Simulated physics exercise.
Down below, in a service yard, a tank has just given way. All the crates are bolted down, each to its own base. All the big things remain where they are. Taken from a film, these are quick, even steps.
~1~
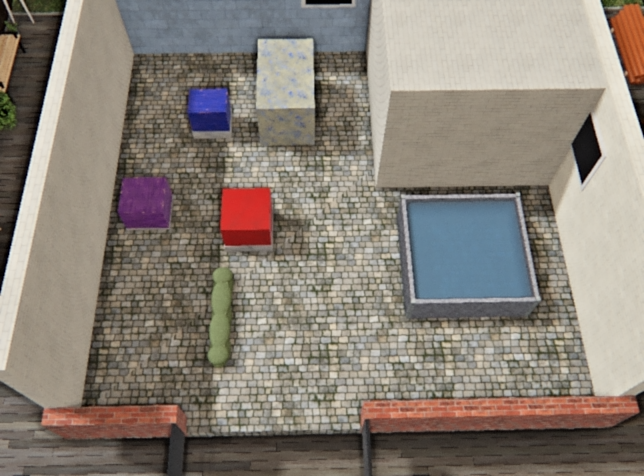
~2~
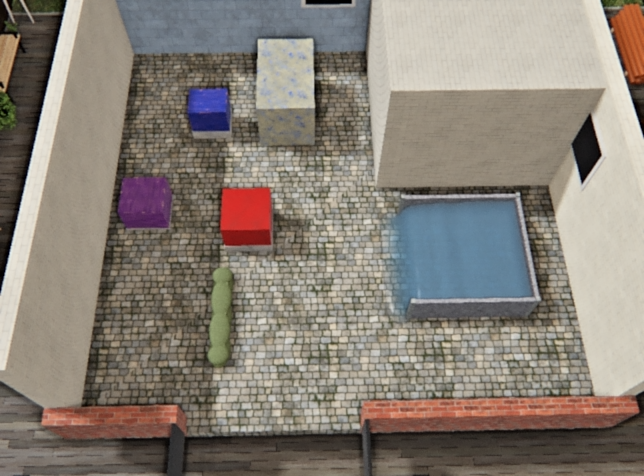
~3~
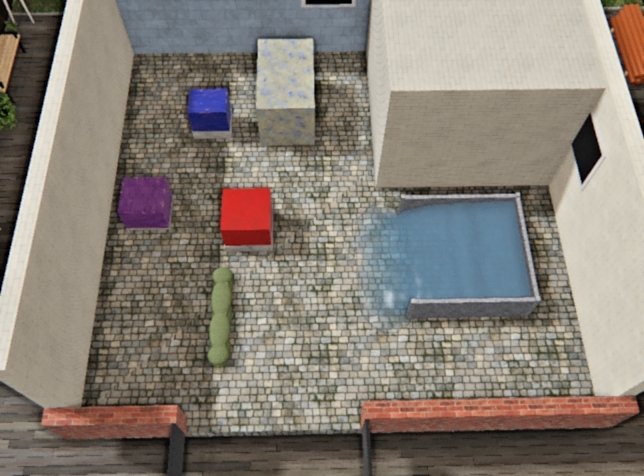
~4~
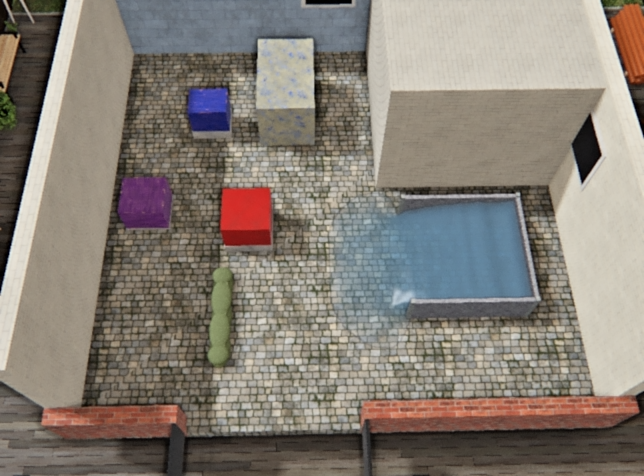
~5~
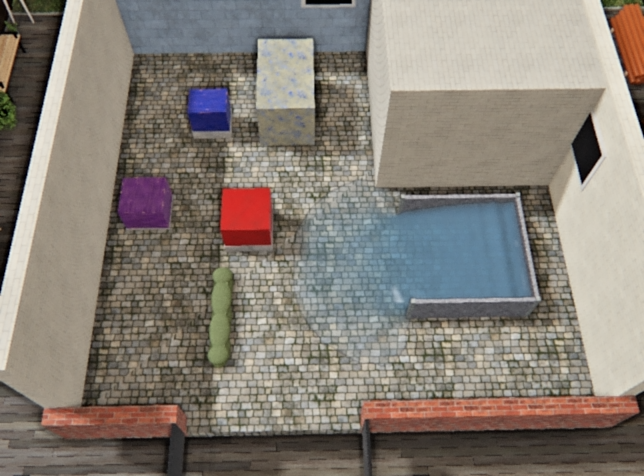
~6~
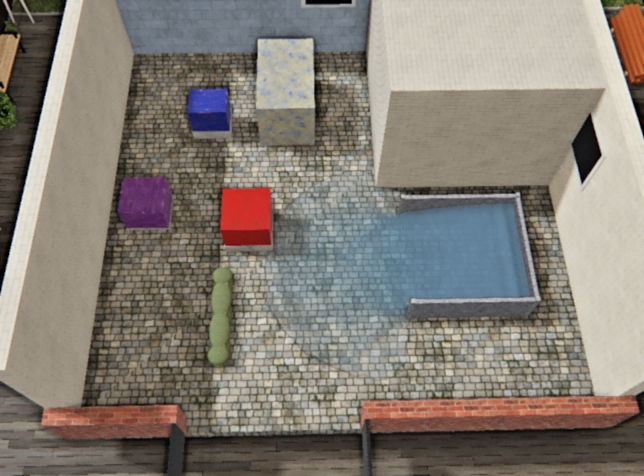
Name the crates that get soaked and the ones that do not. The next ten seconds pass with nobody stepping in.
In order: The purple crate is caught by the water. The blue crate is safe from the water. The red crate is caught by the water.
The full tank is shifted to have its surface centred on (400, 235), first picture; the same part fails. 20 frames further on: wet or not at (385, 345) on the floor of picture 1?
My call is that the spot is left unwetted.
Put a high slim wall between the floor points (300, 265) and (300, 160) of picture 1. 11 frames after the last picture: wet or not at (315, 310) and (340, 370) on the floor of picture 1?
Reached, reached.
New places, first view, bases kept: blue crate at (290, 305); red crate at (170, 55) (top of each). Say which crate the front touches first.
From the scene, I'd name the crate marked blue.
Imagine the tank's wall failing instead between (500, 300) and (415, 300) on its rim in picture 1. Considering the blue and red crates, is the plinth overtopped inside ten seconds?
As I see it, the blue one is not reached, and the red one is not reached.
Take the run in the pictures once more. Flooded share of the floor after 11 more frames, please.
About 40 per cent.
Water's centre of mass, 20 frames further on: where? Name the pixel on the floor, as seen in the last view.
I'd place it roughly at (295, 246).
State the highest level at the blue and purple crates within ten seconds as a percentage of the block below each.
About 60 and 250 per cent.
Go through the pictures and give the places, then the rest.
The tank at (467, 248) is whole and still, in the first frame.
Water pours out at (406, 260) and has run to (405, 321), in the second frame.
Water pours out at (406, 261) and has run to (387, 328), in the third frame.
The front is at (361, 200), out from the gap at (406, 261), in the fourth frame.
Water pours out at (406, 261) and has run to (316, 326), in the fifth frame.
Water pours out at (406, 261) and has run to (275, 306), in the sixth frame.
A moment on, water covers 30 % of the floor; the purple crate not reached, the blue crate not reached, the red crate water round its plinth.
Next, water covers 40 % of the floor; the purple crate water round its plinth, the blue crate water round its plinth, the red crate water round its plinth.
Then, water covers 50 % of the floor; the purple crate water round its plinth, the blue crate water round its plinth, the red crate water round its plinth.
Later, water covers 70 % of the floor; the purple crate water round its plinth, the blue crate water round its plinth, the red crate water round its plinth.
In the end, water covers 80 % of the floor; the purple crate was topped, the blue crate stayed above the water, the red crate was topped.
